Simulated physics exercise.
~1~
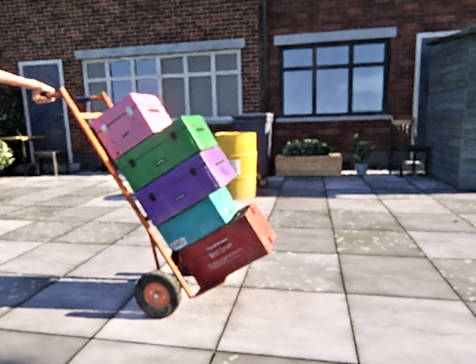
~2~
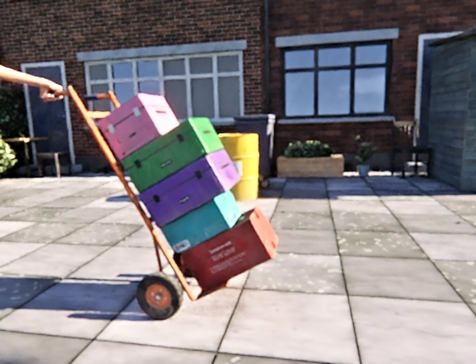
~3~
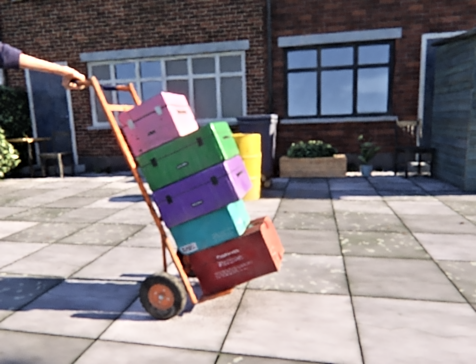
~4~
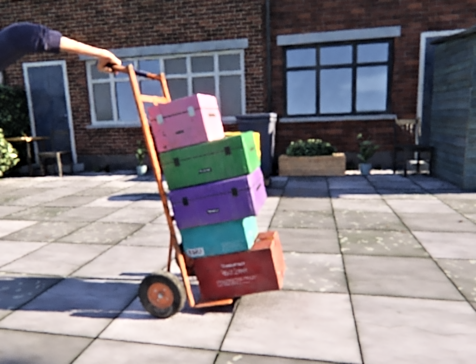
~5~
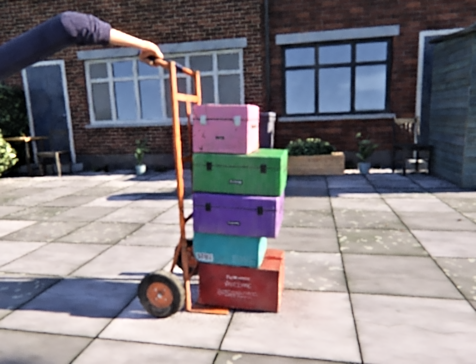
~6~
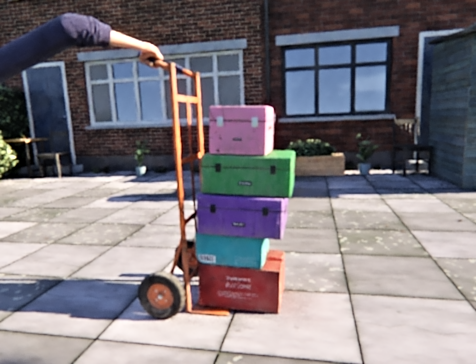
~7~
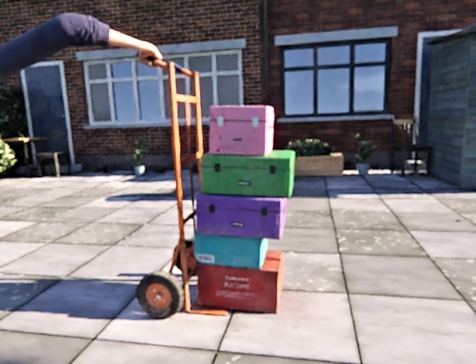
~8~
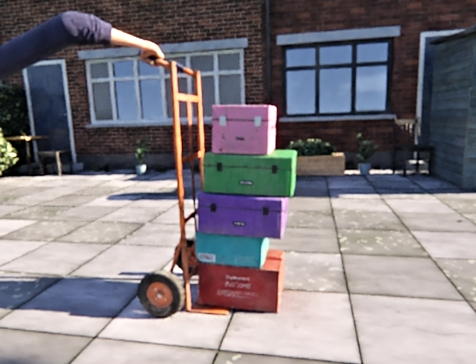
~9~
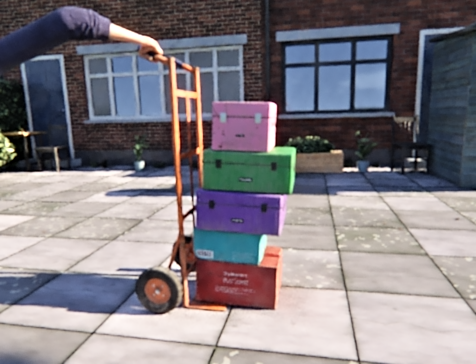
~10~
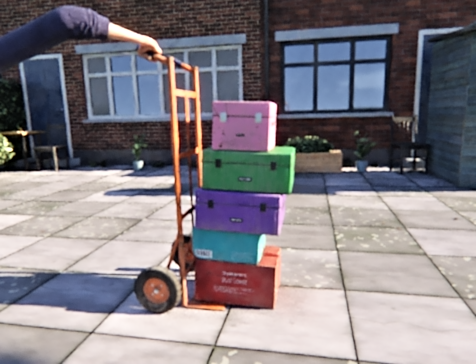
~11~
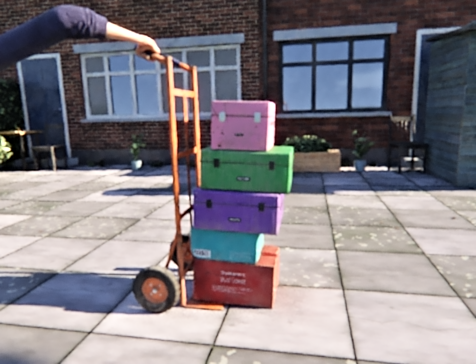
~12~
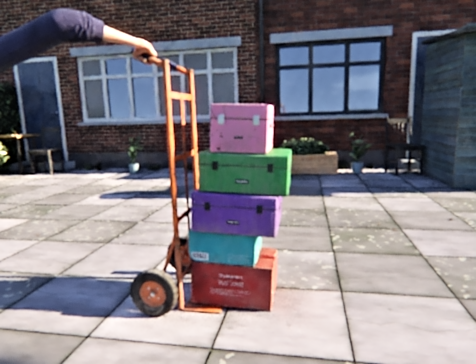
Five stacked colourful boxes on an orange hand truck being tipped upright by one arm, upper ones shifting forward but staying stacked.
